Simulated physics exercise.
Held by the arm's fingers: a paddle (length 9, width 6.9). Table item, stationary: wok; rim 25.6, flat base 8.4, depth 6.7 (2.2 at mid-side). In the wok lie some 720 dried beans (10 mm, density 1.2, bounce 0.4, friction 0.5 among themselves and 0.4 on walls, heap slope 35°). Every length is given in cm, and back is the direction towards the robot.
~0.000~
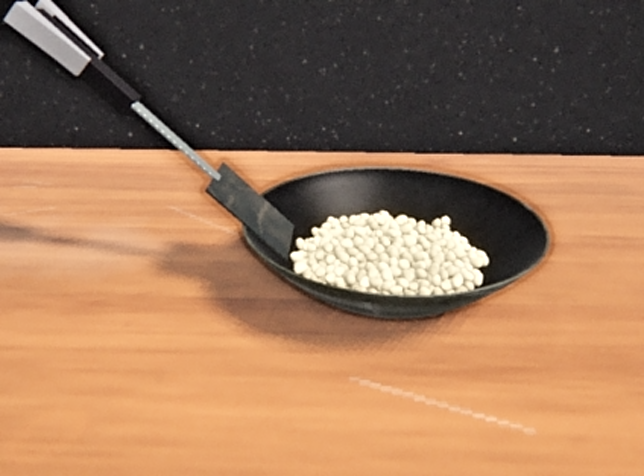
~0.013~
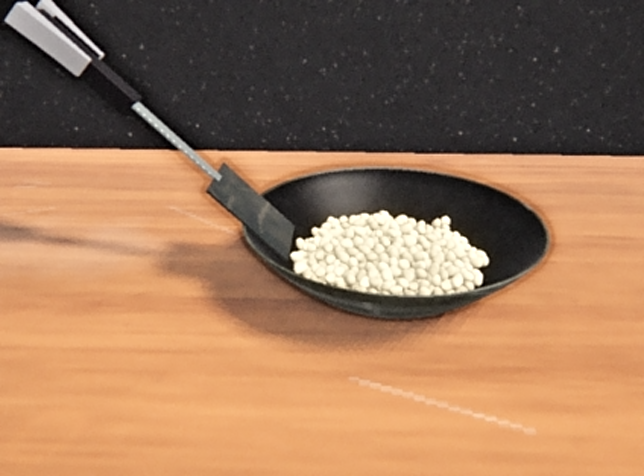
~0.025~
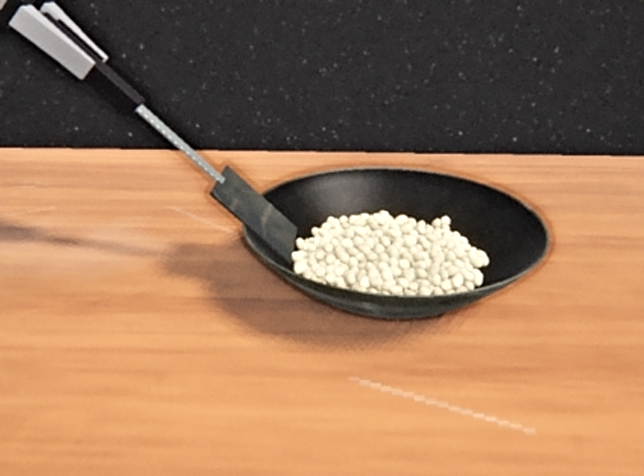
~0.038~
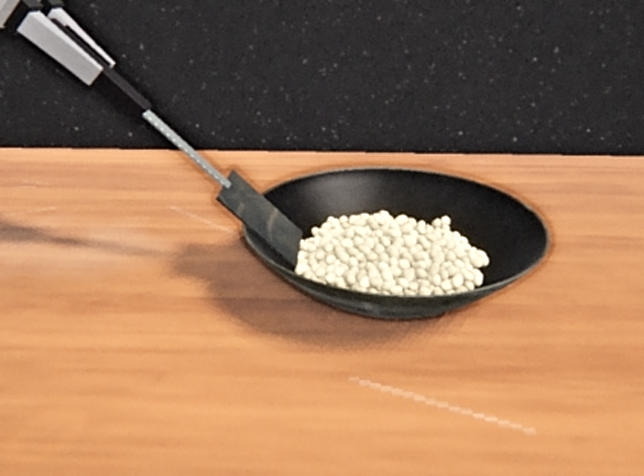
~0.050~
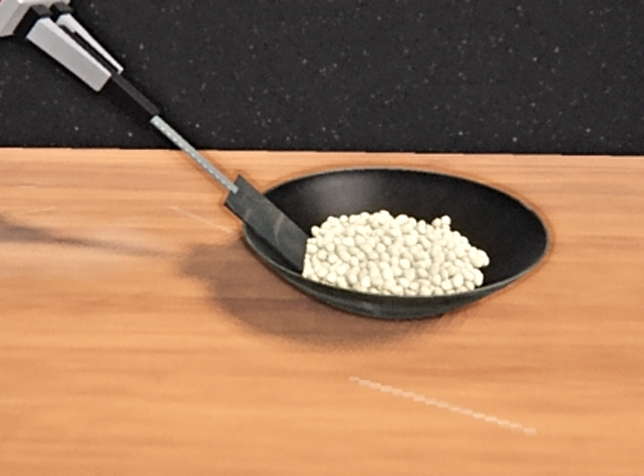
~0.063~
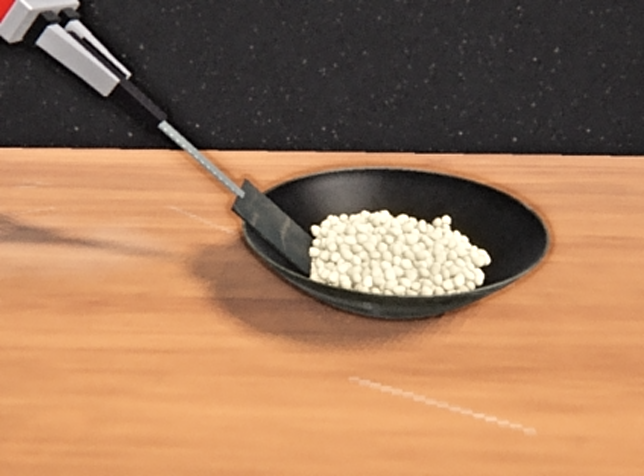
A gripper slides a dark spatula slightly right against pale beans in a black pan.
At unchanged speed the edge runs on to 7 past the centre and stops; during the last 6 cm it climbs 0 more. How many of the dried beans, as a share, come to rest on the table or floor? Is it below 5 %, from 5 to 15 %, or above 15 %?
From 5 to 15 %.
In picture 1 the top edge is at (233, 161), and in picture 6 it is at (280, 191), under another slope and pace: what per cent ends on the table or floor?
It comes to something like 30 %, give or take.
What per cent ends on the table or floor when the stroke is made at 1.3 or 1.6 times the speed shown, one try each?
First try around 10 %, second try around 20 %.
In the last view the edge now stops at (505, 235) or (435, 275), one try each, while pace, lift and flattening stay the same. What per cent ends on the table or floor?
Try 1: Approx. 30 %; try 2: Approx. 0 %.
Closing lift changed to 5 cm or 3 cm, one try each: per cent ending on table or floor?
I'd say close to 10 percent for the first and close to 5 percent for the second.
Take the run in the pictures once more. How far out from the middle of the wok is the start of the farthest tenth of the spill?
Roughly 20 cm.
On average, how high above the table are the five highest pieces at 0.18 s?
6 cm.
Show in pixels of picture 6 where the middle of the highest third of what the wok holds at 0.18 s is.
(444, 246).
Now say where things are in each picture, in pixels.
Paddle top edge at (215, 175), sloping 45°; upper third of the load around (386, 251), from x 300 to 485, top at y 215; 723 in the wok, in the first frame.
Paddle top edge at (215, 176), sloping 45°; upper third of the load around (386, 251), from x 300 to 485, top at y 215, in the second frame.
Paddle top edge at (218, 178), sloping 45°; upper third of the load around (386, 251), from x 300 to 485, top at y 215, in the third frame.
Paddle top edge at (225, 183), sloping 45°; upper third of the load around (386, 251), from x 300 to 485, top at y 215, in the fourth frame.
Paddle top edge at (232, 188), sloping 45°; upper third of the load around (387, 250), from x 305 to 485, top at y 215, in the fifth frame.
Paddle top edge at (239, 193), sloping 45°; upper third of the load around (389, 249), from x 310 to 485, top at y 215; 723 in the wok, in the sixth frame.
After 0.18 s, sloping 45°, highest piece 6 above the table; 723 in the wok.
After 0.29 s, sloping 45°, highest piece 8 above the table; 723 in the wok.
After 0.55 s, sloping 45°, highest piece 8 above the table; 662 in the wok, 56 on the table or floor, 5 on the blade or in flight.
After 1.60 s, sloping 45°, highest piece 8 above the table; 659 in the wok, 64 on the table or floor.
At rest, 659 in the wok, 64 on the table or floor. That is 9 % on the table or floor.
